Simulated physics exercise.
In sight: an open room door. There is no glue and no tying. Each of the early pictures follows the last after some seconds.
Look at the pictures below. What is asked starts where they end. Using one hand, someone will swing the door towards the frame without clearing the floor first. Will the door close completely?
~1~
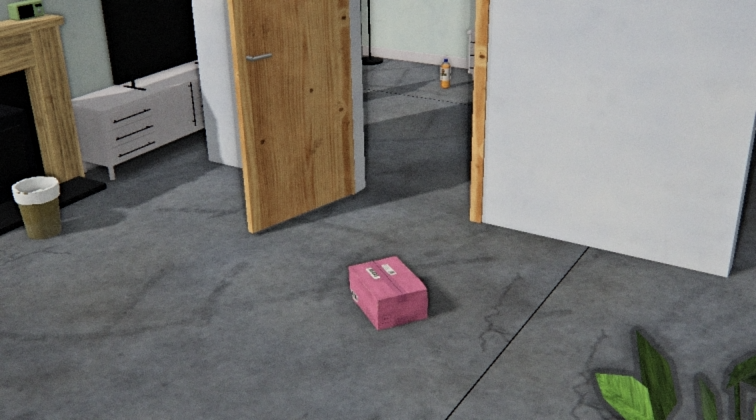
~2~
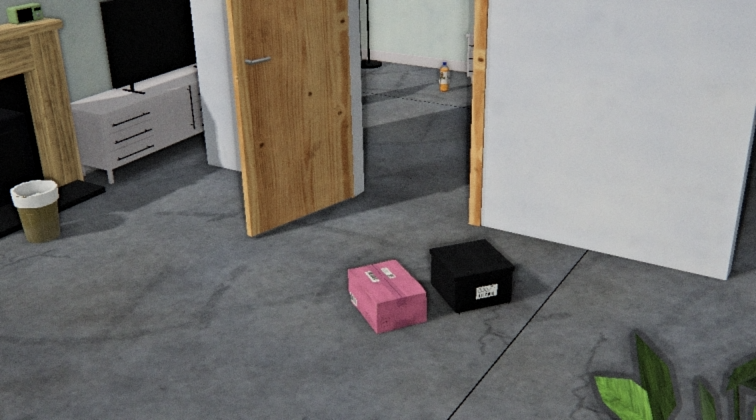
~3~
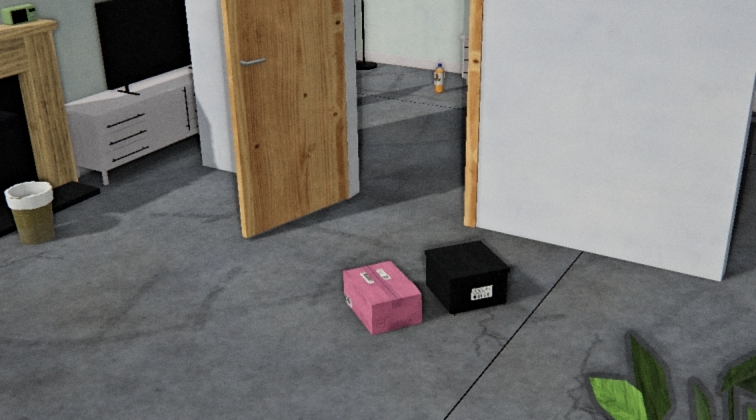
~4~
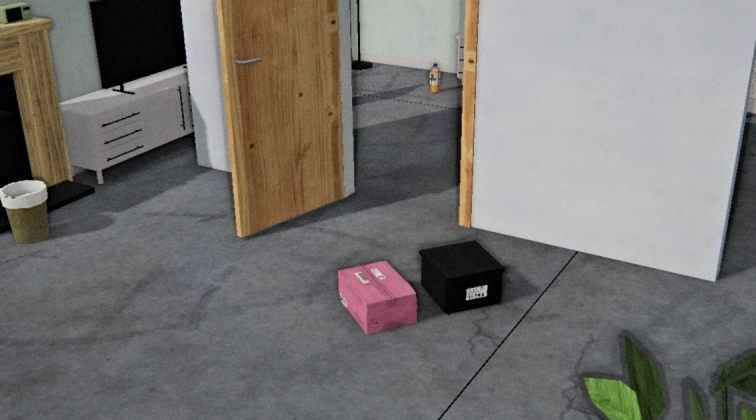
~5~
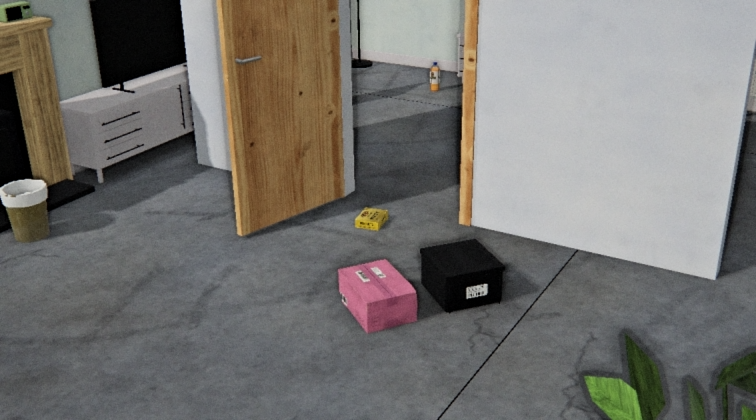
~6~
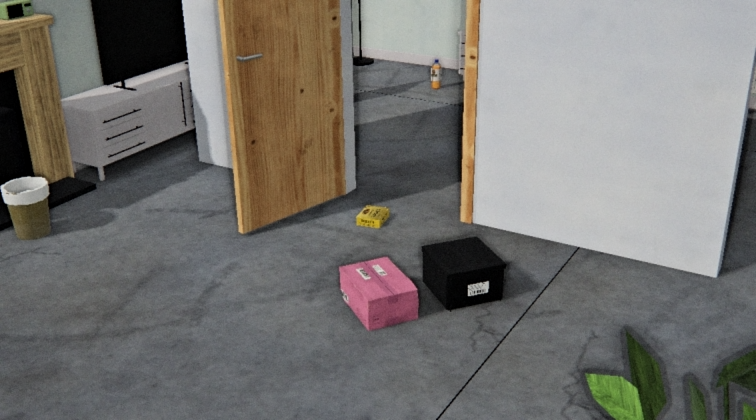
The push succeeds.
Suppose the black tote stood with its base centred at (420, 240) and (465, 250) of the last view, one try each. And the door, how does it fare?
Try one: Gets held up; try two: Swings all the way.
Then, 1.00 s past the last view, door 66° open.
Then, 1.60 s past the last view, door 32° open; yellow packet displaced about its own width near (393, 212).
Then, 2.00 s past the last view, door 9° open; yellow packet displaced well along near (411, 203).
Finally, door 0° open; moved from the start, yellow packet; the other 2 still in place. Final places as the last picture's camera would see them, yellow packet near (417, 198).
